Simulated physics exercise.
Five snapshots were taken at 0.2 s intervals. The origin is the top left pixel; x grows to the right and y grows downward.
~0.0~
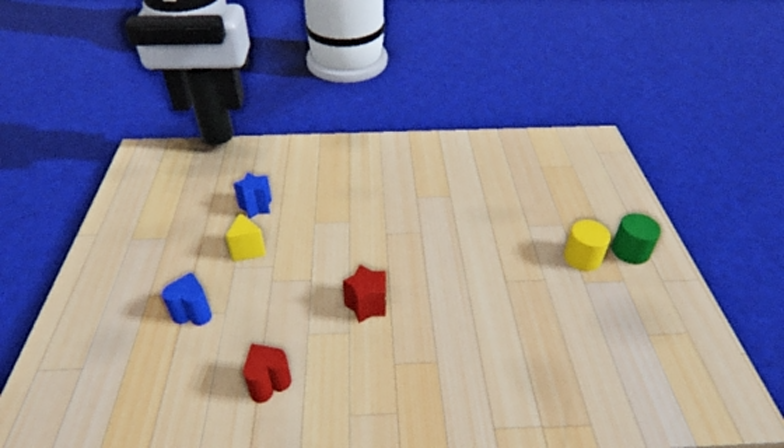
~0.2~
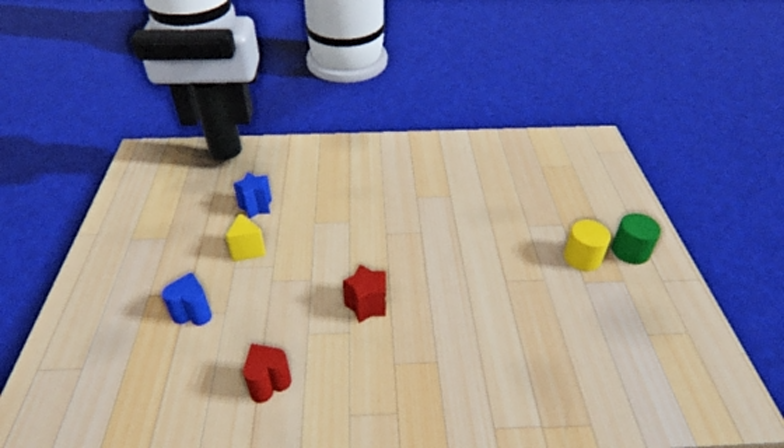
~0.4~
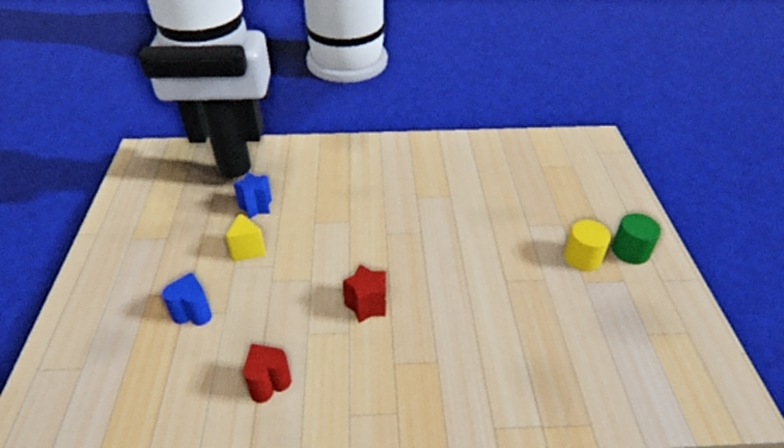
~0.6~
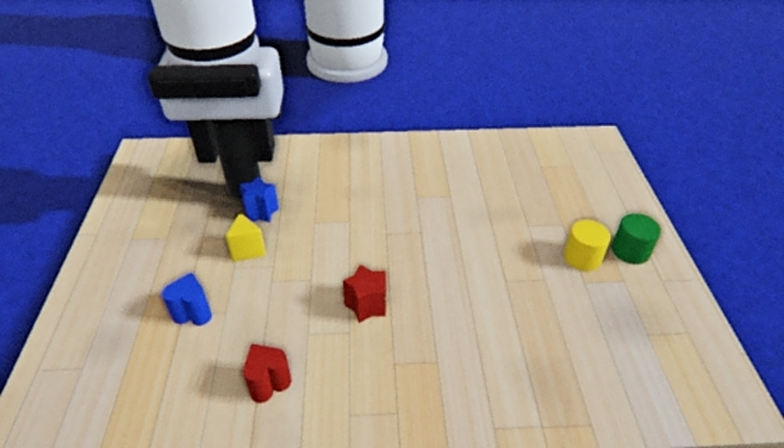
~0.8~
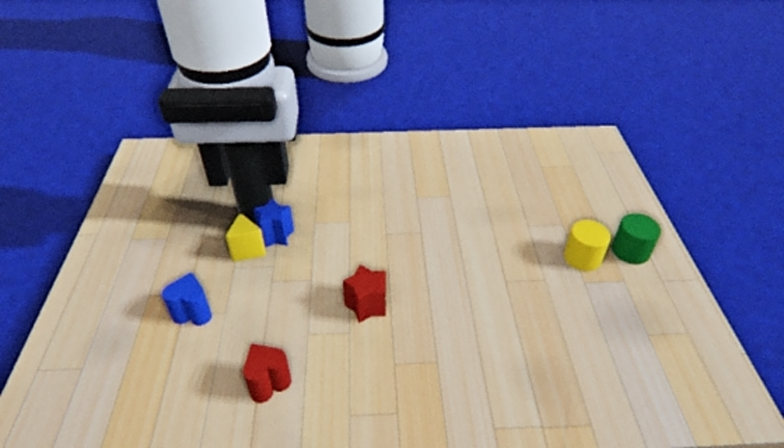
On a wooden board over a blue surface, a robot arm moved its black tip down toward the blue star and nudged it a short way forward and right, beside the yellow triangle, which stayed put.
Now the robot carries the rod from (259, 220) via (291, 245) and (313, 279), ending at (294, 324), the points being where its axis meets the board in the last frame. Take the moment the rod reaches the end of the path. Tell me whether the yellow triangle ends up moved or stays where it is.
It sits in its place.
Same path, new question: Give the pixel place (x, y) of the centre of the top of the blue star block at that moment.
Around pixel (332, 295).
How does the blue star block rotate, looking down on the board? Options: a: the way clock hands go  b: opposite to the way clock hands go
That would be b.
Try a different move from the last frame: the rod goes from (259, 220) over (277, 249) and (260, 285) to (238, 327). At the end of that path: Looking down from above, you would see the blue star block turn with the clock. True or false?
That is false.
The first path, step by step. One third of the way, rod at (290, 236); blue star block at (305, 238).
Two thirds of the way, rod at (312, 270); blue star block at (332, 274); red star block at (369, 283), turned 15° anticlockwise.
At the end, rod at (293, 314); yellow triangle unmoved; blue star block at (332, 295), turned 40° anticlockwise; red star block at (372, 287), turned 45° anticlockwise.
